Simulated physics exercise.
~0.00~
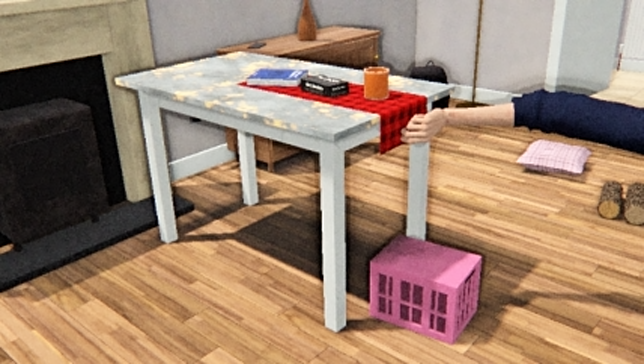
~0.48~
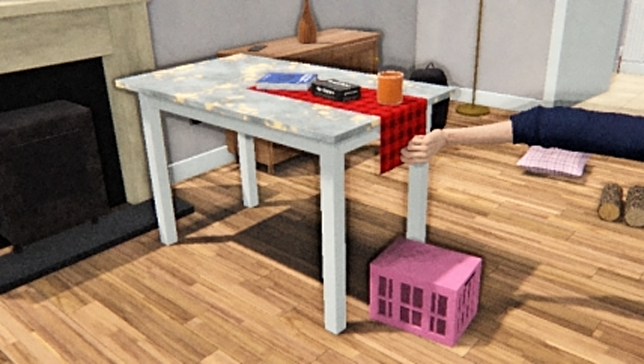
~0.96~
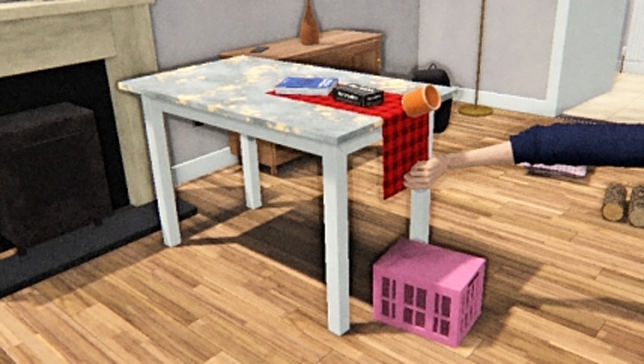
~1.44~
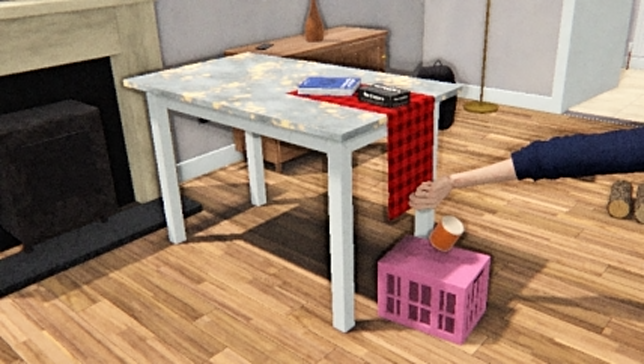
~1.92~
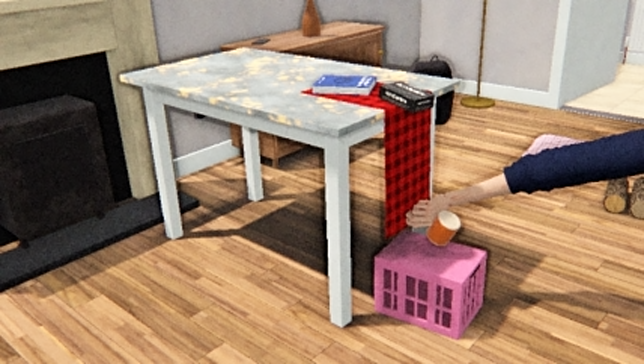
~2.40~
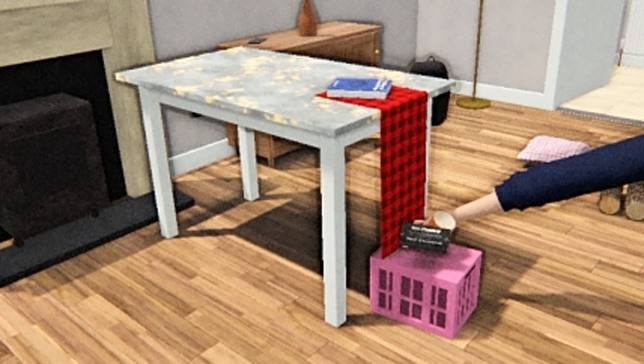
In the video, a hand slowly pulls the hanging end of a red checked cloth down from a table, carrying an orange cup off the edge onto a pink crate, then a black packet, while a blue book slides along but stays on the tabletop.
